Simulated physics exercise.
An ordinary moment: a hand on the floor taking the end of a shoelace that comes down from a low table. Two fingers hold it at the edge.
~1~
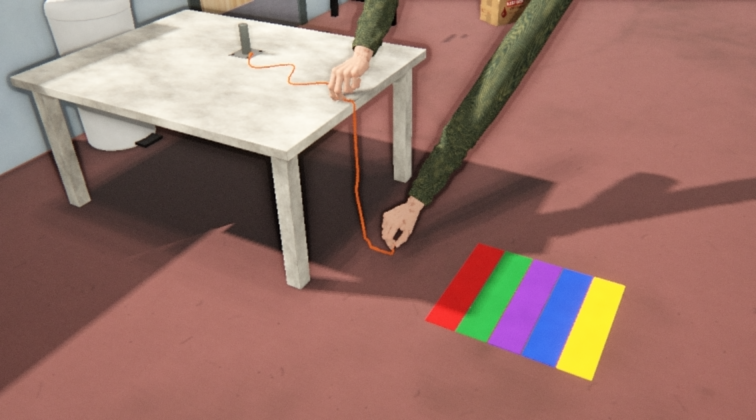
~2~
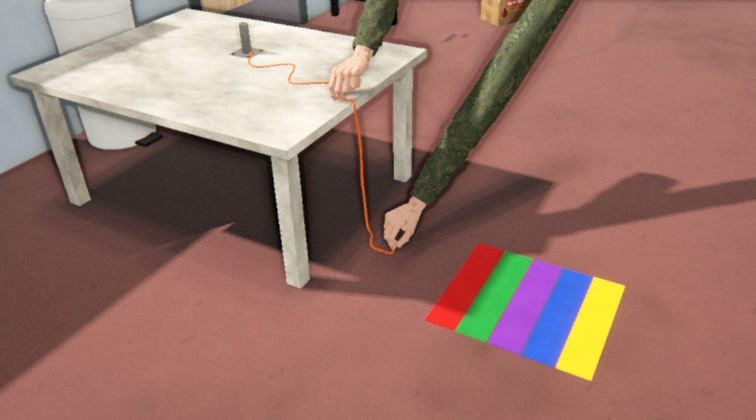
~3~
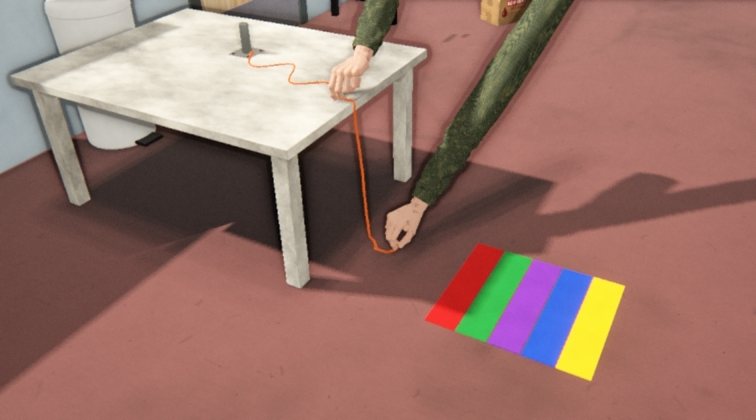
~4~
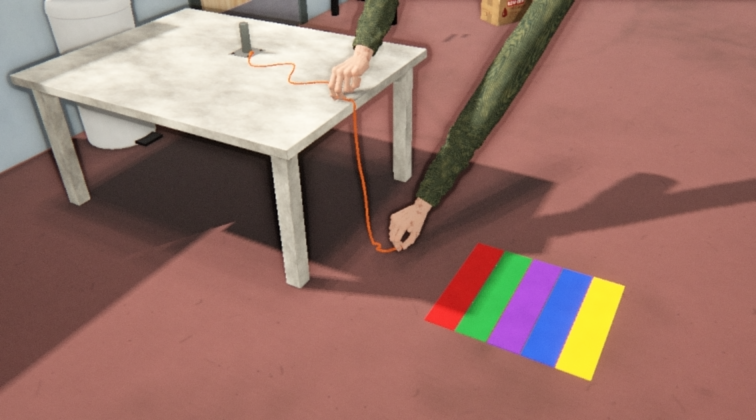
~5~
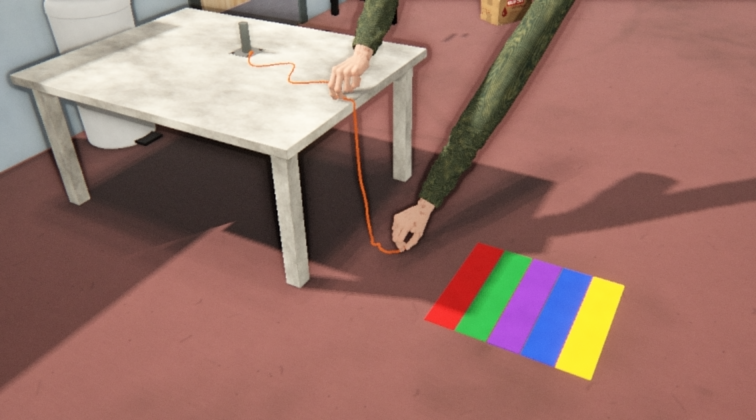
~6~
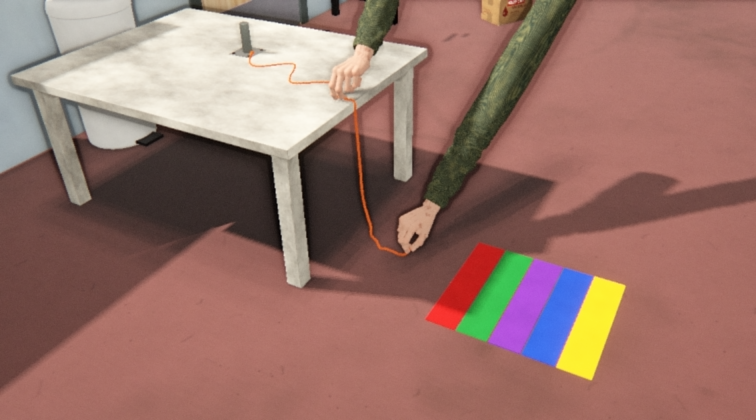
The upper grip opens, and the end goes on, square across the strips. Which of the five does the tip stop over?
The end stops over the blue strip.
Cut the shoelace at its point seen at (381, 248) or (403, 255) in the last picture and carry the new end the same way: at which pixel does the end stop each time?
Try by try, around (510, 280) and (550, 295).
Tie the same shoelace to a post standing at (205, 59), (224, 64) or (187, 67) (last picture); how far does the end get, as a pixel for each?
The places are (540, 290), (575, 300) and (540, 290).
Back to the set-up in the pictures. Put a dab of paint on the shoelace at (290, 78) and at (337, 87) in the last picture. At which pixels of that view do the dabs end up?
At (327, 82), then (375, 109).
Soon after, end near (516, 283); over purple.
After that, end near (549, 294); over blue.
At the stop, end near (569, 300); over blue. It gets as far as the blue strip.
